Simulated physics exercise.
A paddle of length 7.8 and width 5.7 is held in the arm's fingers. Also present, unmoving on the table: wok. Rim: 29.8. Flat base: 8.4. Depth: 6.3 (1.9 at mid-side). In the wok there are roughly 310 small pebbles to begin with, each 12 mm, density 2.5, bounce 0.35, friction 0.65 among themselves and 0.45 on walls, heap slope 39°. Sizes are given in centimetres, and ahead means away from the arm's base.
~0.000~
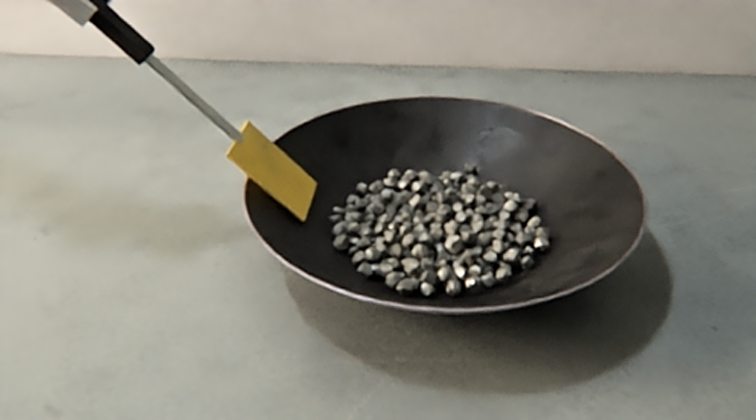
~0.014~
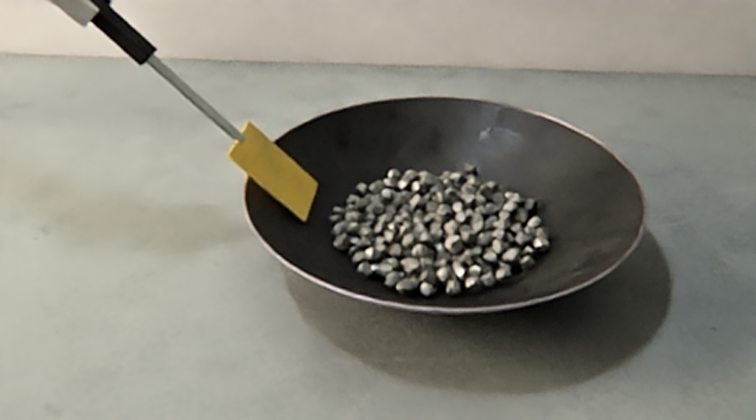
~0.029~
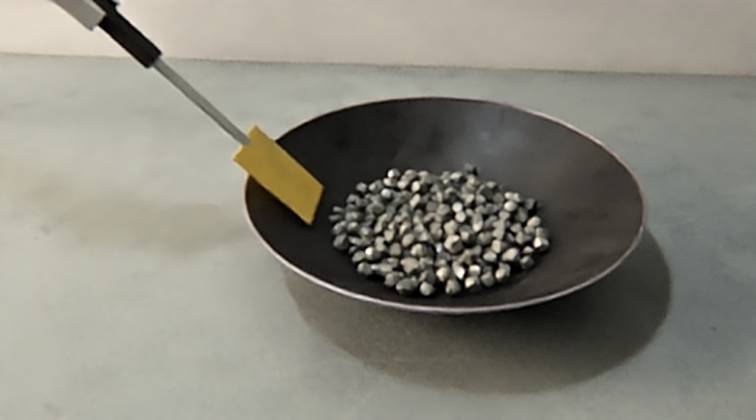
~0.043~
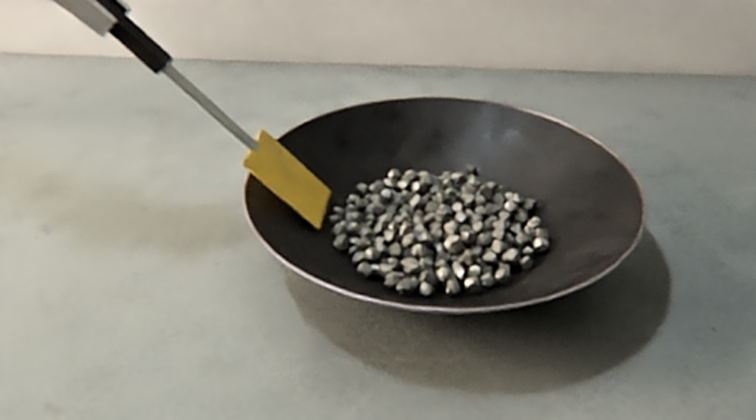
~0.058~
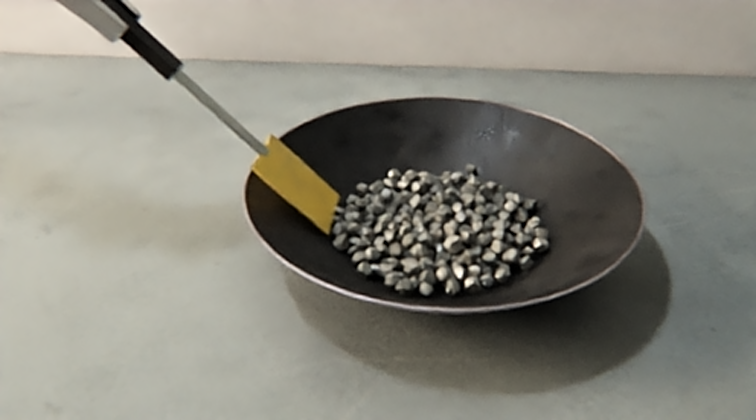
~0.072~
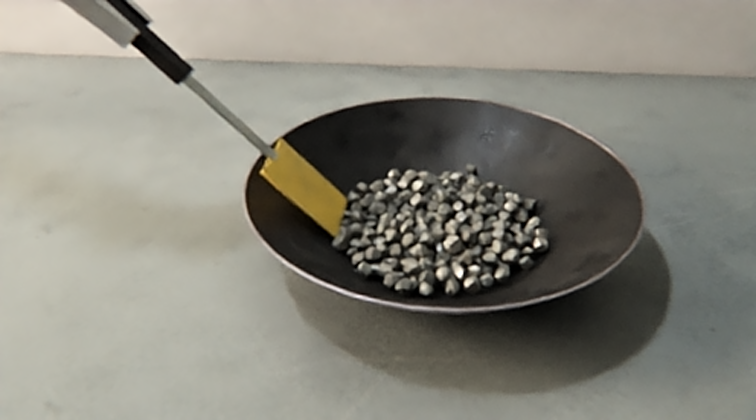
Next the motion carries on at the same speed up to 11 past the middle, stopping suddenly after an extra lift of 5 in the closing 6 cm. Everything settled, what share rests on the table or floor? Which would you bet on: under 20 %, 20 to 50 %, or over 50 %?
I would bet on under 20 %.
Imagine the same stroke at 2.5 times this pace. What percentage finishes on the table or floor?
Around 35 percent would finish on the table or floor.
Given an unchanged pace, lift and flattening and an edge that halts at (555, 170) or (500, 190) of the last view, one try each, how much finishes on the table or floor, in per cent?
Roughly 5 and 0 per cent.
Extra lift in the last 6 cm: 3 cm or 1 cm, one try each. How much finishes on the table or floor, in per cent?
Roughly 15 per cent, then 20 per cent.
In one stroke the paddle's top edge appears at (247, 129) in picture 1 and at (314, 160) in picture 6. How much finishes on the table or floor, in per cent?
30 per cent.
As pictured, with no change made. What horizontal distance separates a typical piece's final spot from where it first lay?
It comes out at about 4 cm.
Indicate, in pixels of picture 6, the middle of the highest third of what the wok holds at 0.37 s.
Around (573, 196).
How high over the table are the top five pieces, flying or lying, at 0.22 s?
Height: Approx. 5 cm.
After 0.22 s, sloping 47°, highest piece 5 above the table; 312 in the wok.
After 0.37 s, sloping 47°, highest piece 7 above the table; 312 in the wok.
After 0.65 s, sloping 47°, highest piece 6 above the table; 279 in the wok, 33 on the table or floor.
After 1.70 s, sloping 47°, highest piece 6 above the table; 279 in the wok, 33 on the table or floor.
In the end, 279 in the wok, 33 on the table or floor. That is 11 % on the table or floor.
